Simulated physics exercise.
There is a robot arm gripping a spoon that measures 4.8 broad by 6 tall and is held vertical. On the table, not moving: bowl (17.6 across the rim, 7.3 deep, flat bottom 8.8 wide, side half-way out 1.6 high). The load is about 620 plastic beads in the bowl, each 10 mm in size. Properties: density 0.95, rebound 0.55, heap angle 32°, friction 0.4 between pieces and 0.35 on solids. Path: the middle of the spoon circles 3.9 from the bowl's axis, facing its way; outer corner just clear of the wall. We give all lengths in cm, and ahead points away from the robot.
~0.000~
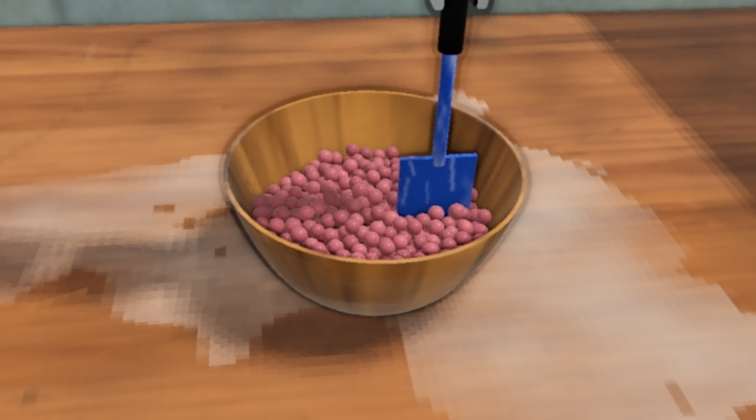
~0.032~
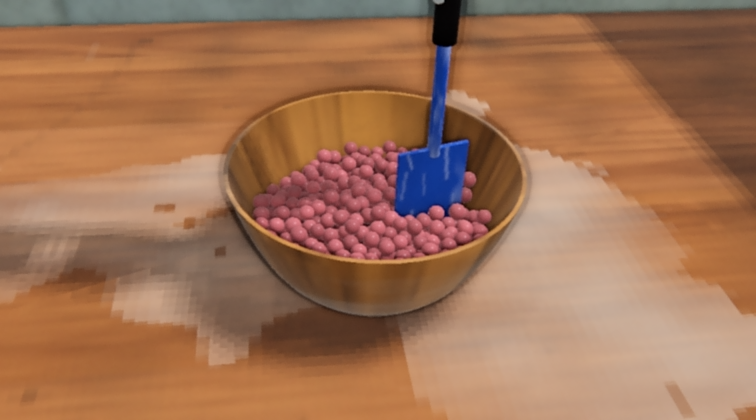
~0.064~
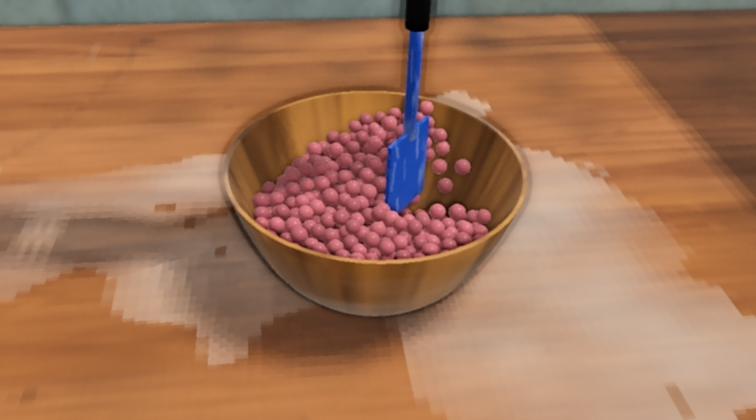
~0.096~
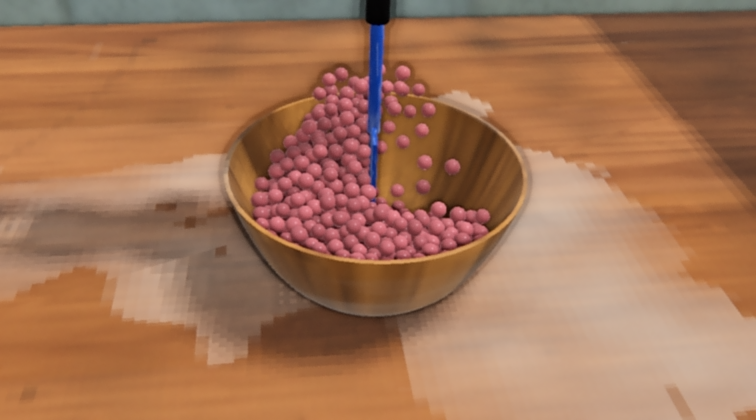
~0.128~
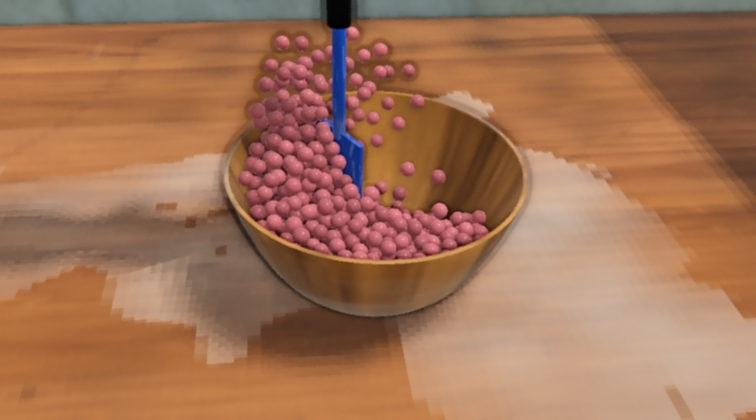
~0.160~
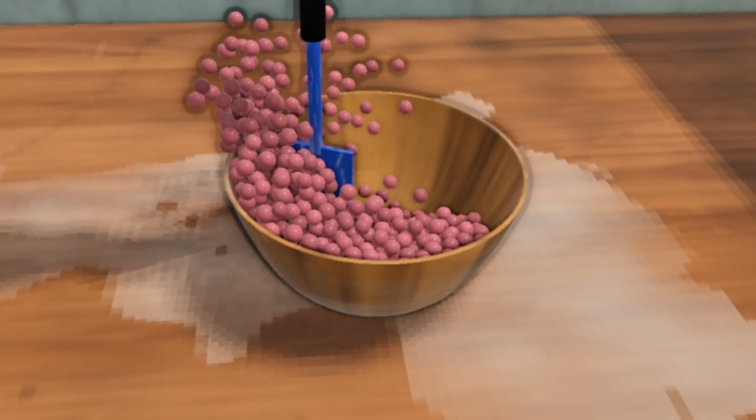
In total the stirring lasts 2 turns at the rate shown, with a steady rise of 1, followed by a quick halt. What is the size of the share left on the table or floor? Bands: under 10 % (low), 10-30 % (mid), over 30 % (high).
High.
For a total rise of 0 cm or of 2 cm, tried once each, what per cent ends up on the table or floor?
I'd say some 55 per cent, and some 40 per cent.
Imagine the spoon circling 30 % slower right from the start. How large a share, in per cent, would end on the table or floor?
I'd expect about 30 %.
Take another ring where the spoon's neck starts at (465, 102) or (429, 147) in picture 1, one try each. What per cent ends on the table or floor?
15 and 35 %.
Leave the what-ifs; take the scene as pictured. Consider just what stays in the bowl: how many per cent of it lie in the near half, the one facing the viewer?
About 50 per cent.
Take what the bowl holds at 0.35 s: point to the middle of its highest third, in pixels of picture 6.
I'd point to somewhere close to (460, 154).
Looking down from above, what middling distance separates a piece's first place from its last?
About 13 centimetres.
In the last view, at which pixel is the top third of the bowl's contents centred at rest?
In the final view it lies around (394, 208).
After 0.35 s, 13° round, highest piece 15 above the table; 408 in the bowl, 84 on the table or floor, 128 in flight or on the tool.
After 0.55 s, 229° round, highest piece 9 above the table; 349 in the bowl, 236 on the table or floor, 35 in flight or on the tool.
After 0.85 s, 0° round, highest piece 6 above the table; 332 in the bowl, 288 on the table or floor.
After 1.55 s, 0° round, highest piece 5 above the table; 332 in the bowl, 288 on the table or floor.
In the end, 332 in the bowl, 288 on the table or floor. That is 46 % on the table or floor.
